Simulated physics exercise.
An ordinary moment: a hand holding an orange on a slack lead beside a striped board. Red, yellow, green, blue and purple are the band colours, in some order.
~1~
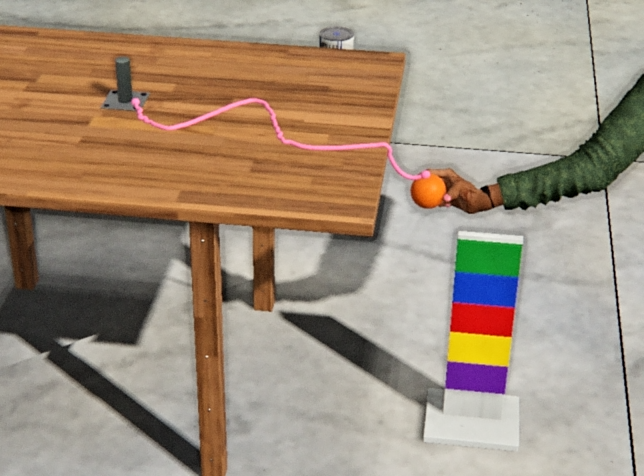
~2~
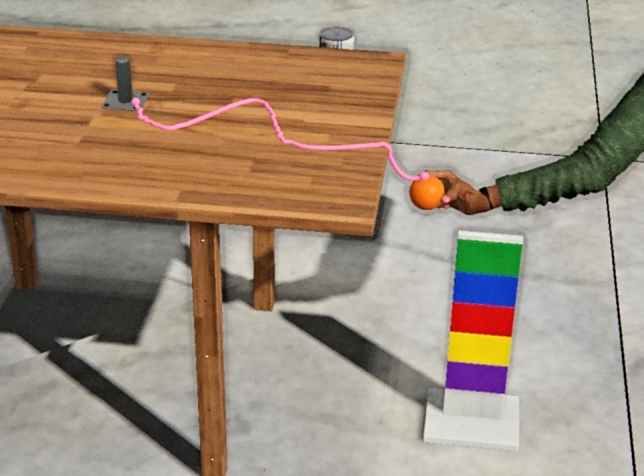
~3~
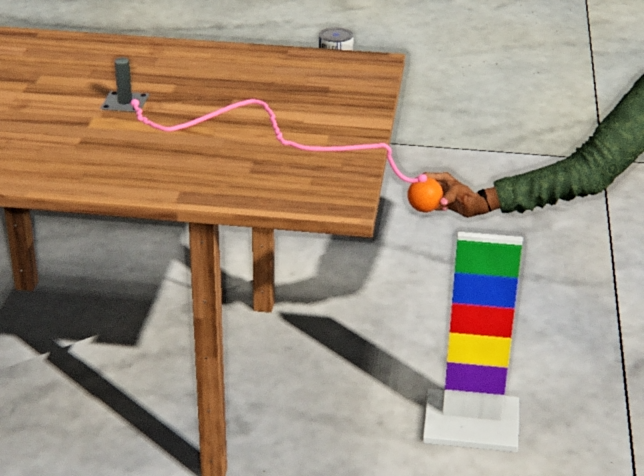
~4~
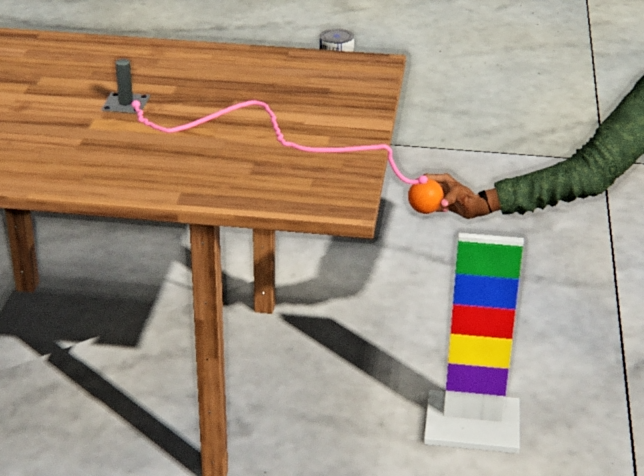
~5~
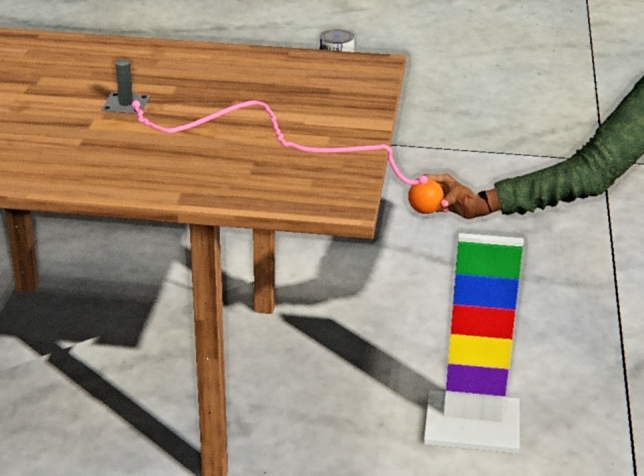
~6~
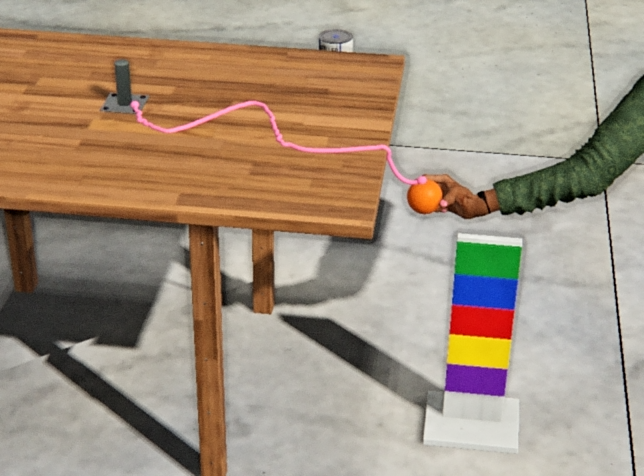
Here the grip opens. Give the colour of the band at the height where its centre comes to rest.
The band is red.
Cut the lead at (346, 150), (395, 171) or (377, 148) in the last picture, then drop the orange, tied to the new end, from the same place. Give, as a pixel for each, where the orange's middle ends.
Respectively (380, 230), (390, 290) and (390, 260).
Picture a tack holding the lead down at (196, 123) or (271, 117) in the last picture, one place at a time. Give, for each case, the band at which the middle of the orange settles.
Try one: Blue. Try two: Green.
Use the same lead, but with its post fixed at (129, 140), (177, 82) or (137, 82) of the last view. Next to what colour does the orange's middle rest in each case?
Yellow; yellow; red.
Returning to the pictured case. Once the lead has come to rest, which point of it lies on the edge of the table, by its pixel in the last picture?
Roughly (280, 137).
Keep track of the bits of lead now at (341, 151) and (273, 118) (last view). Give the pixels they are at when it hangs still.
About (385, 210), and the other about (350, 135).
Early on, orange near (411, 312); level with red.
Midway, orange near (354, 297); level with red.
Near the end, orange near (388, 312); level with red.
Finally, orange near (383, 311); level with red. The lead holds its middle at red.
